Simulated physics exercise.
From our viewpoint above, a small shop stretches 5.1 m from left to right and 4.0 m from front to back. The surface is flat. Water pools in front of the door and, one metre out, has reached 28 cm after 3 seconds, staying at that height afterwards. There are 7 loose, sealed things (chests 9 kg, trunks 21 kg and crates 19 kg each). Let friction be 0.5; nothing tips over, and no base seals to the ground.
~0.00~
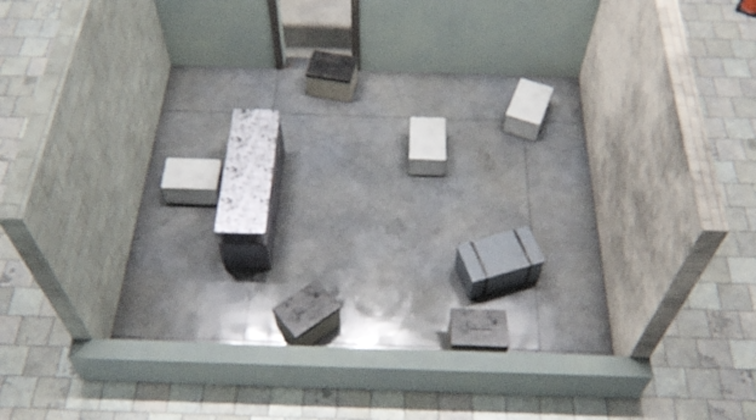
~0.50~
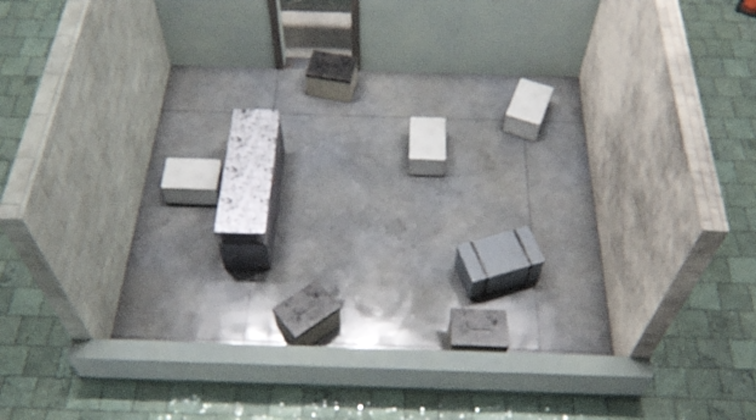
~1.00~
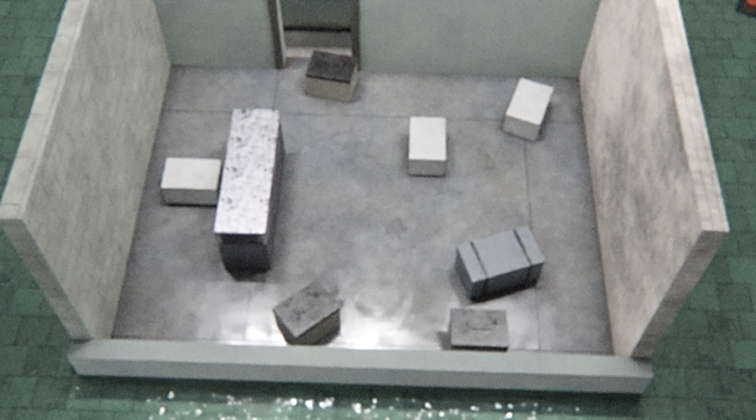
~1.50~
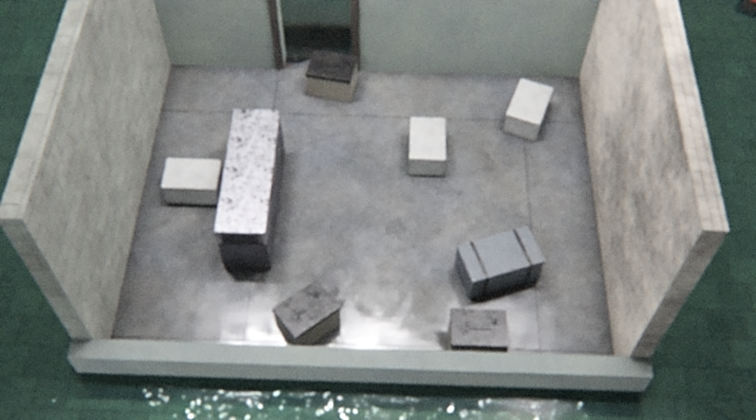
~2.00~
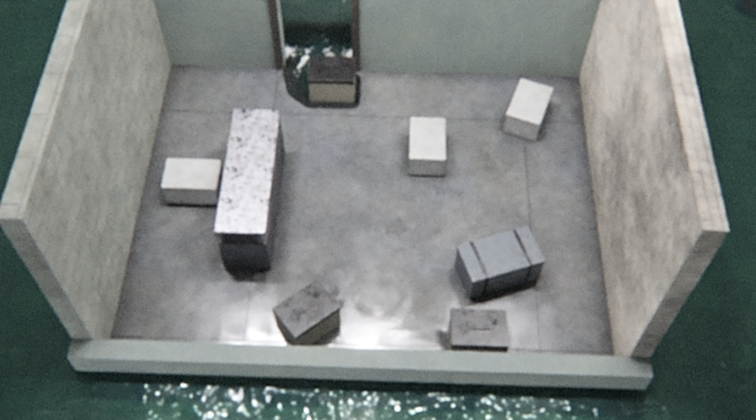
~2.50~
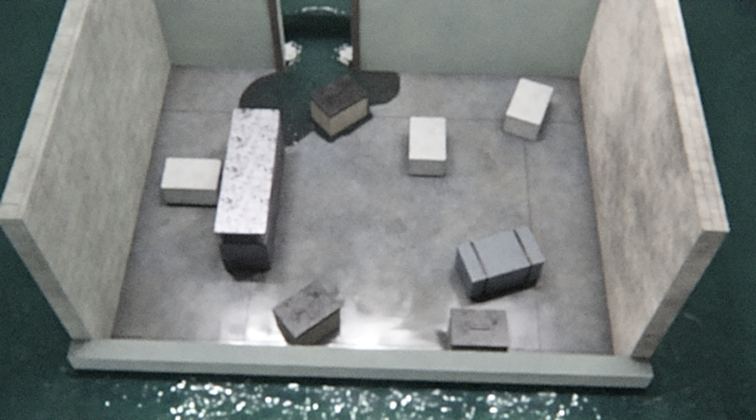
The video shows a small walled room from above as green water covers the paving outside and pools at the doorway, then spreads a little way inside, shifting and turning the dark-topped box near the door while the other boxes stay still.
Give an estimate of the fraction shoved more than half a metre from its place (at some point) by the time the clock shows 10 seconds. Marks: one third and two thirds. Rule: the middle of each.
It will be a medium share, a third through two thirds.
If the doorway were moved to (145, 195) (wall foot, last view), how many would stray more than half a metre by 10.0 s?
Then it comes to 4.
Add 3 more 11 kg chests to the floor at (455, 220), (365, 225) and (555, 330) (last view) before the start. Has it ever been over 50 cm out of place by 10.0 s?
One by one, in that order: Below it, above it, above it.
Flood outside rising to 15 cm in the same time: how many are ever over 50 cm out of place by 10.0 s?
The answer would then be 1.
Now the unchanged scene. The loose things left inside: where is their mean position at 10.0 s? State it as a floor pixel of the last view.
It works out to somewhere near (422, 191) on the floor.
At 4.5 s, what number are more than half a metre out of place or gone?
By then the count is 1.
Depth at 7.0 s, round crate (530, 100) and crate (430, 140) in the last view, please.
About 1 and 3 cm.
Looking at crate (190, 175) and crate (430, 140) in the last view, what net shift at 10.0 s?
In turn: 20 cm, 0 cm.
After 3.5 s 1 of 7 are over 50 cm from their spots; 0 afloat.
After 4.5 s 1 of 7 are over 50 cm from their spots; 0 afloat.
After 7.0 s 2 of 7 are over 50 cm from their spots; 2 afloat.
After 10.0 s 3 of 7 are over 50 cm from their spots, and 3 have been at some point; 4 afloat.
